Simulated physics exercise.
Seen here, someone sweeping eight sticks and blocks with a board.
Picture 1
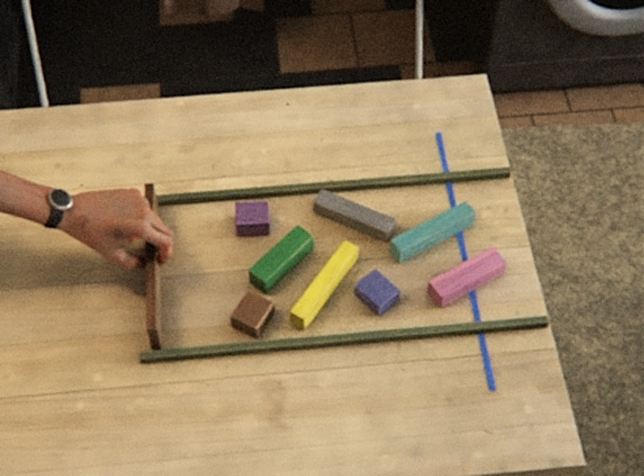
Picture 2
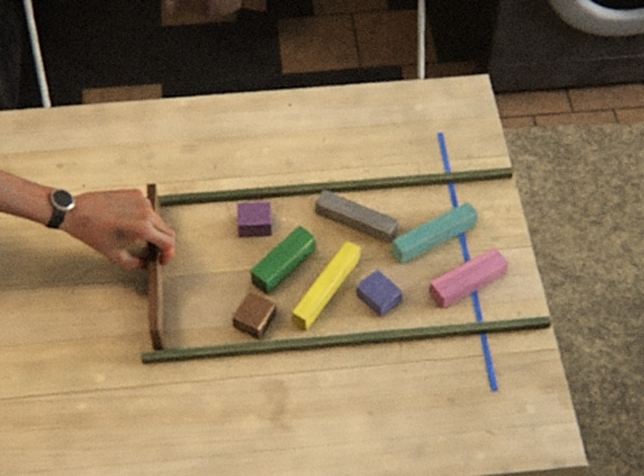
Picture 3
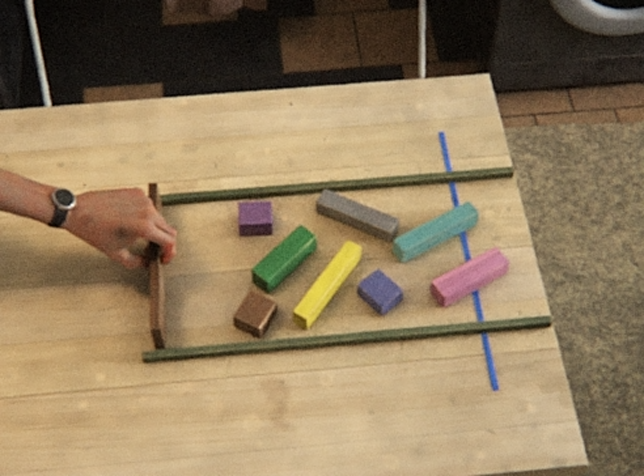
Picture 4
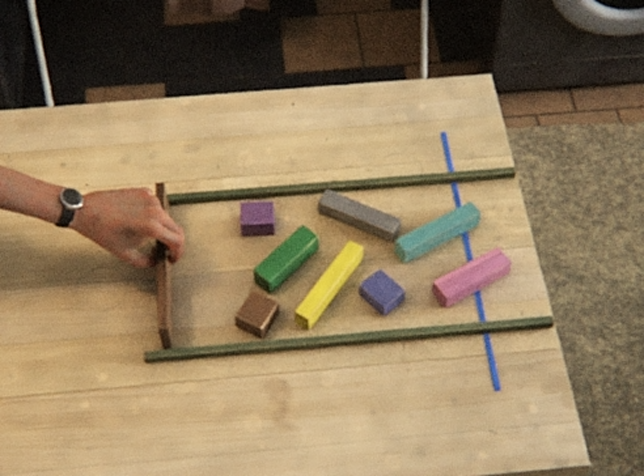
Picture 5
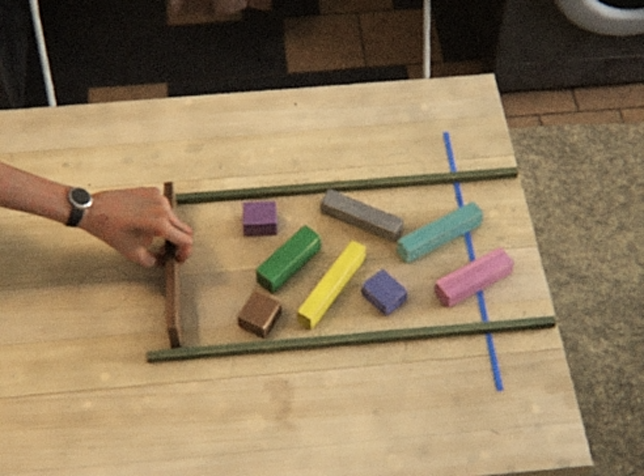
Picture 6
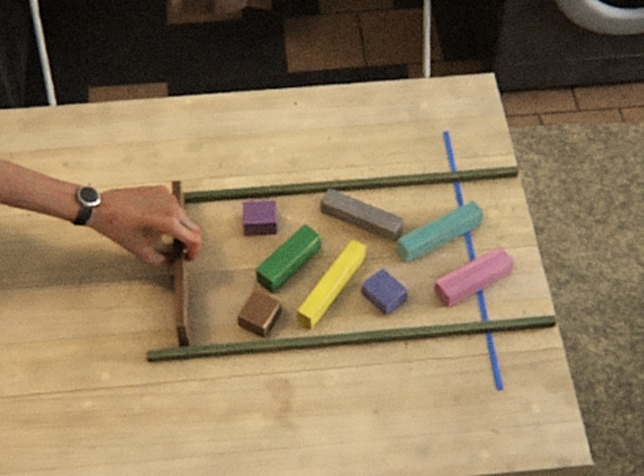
On a wooden table, a hand slides a brown board slightly right toward scattered colored blocks.
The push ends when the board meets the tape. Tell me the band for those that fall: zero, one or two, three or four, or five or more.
In the end the number that fall off is one or two.
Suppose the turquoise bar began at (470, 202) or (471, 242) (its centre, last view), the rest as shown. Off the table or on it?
In turn it comes down; falls.
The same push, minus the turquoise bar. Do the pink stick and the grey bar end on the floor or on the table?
The pink stick drops off, the grey bar does not fall.
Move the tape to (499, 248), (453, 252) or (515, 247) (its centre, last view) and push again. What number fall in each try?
It would be 5, 1 and 6.
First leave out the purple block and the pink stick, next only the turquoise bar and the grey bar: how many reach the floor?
1 in the first case, 1 in the second.
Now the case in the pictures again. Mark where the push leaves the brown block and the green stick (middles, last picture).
The brown block stops around (495, 285); the green stick around (498, 238).
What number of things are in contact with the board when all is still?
The number is 3.
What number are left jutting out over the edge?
2 of them.
Soon after, none off yet; pink stick at rest near (474, 276); turquoise bar at rest near (440, 231); blue block at rest near (384, 292).
Then, none off yet; pink stick moving near (480, 277); turquoise bar moved a little near (450, 238); blue block moved about its own width near (426, 297).
Further on, none off yet; pink stick moved about its own width near (534, 279); turquoise bar moved about its own width near (516, 245); blue block moved well along near (503, 299).
At rest, the number that fall off is one or two; fallen, turquoise bar and pink stick.
